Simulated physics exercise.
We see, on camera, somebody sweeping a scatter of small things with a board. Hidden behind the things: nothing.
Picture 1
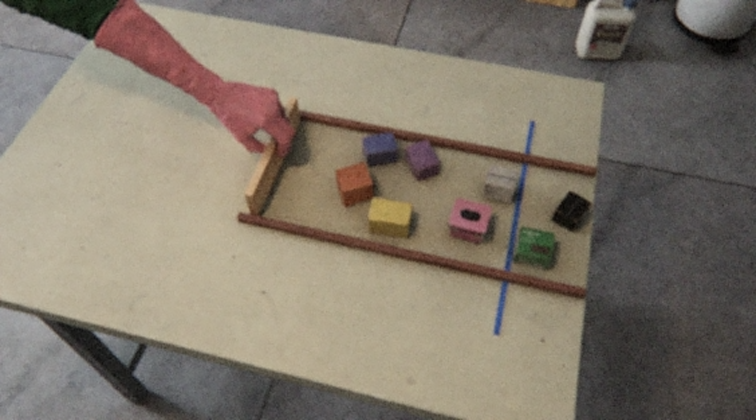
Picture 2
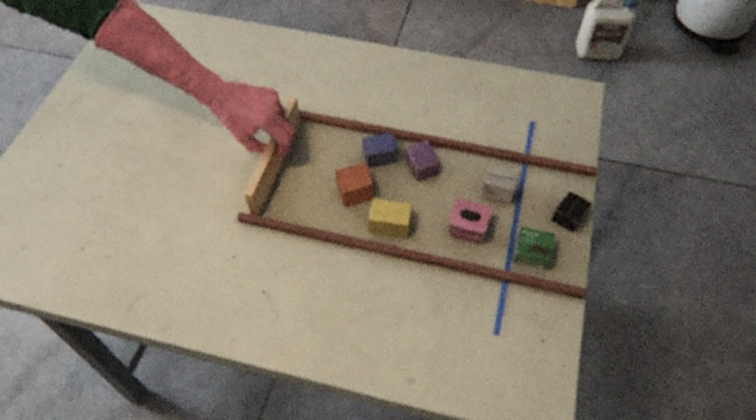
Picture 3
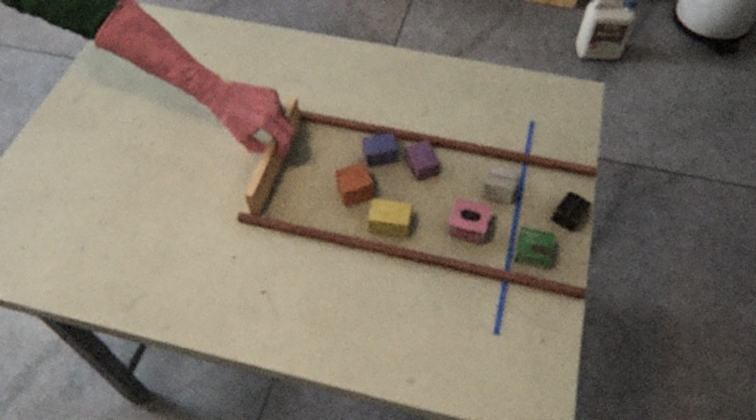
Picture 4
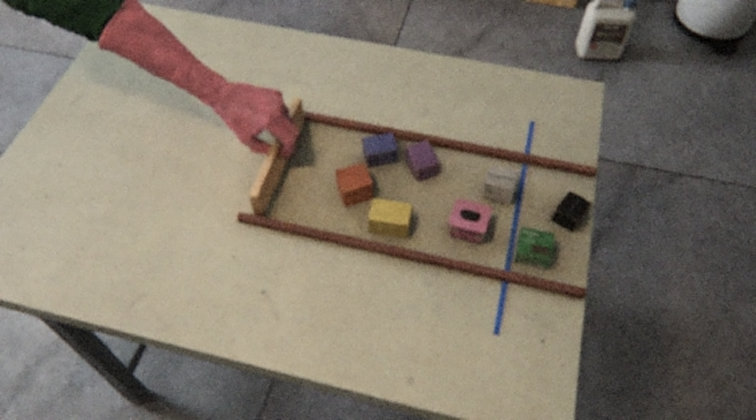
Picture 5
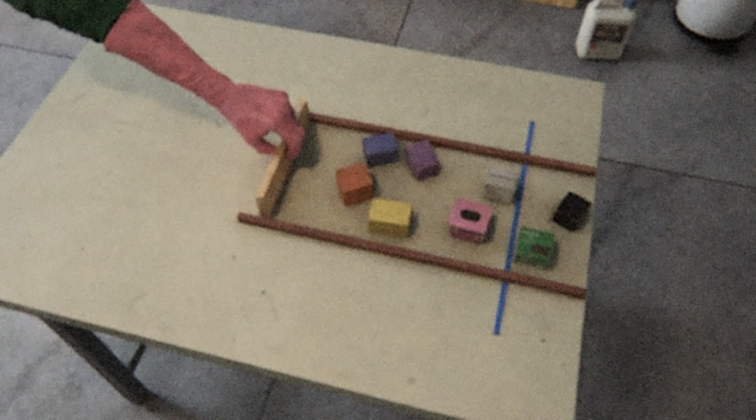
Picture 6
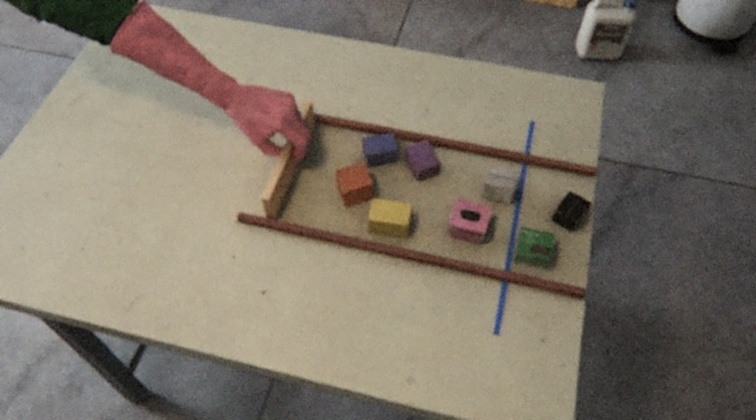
A wooden board, held by a hand in a reddish sleeve, stayed nearly still, then slid slightly right between two rails, while the scattered colored blocks near a blue line stayed put.
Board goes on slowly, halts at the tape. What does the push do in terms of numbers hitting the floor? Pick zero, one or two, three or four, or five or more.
It sends one or two to the floor.
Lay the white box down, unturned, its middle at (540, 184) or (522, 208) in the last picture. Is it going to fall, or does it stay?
White box: Holds firm; holds firm.
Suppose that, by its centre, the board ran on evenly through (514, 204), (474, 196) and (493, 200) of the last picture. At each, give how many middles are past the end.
The counts would come out as 1, 0 and 1.
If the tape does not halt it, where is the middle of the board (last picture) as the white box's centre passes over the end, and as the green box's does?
I'd put it close to (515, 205), and close to (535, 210) for the other one.
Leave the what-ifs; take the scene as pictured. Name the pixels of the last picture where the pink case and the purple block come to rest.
Look around (570, 235) for the first and around (568, 191) for the second.
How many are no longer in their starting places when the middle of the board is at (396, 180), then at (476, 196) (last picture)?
4 by the first point, 8 by the second.
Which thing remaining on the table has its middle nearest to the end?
The white box ends nearest.
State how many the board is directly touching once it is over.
Number in contact with it: 3.
Early on, none off yet; black box at rest near (571, 212); green box at rest near (534, 248); white box at rest near (500, 185).
Finally, the number that fall off is one or two; lost, black box.
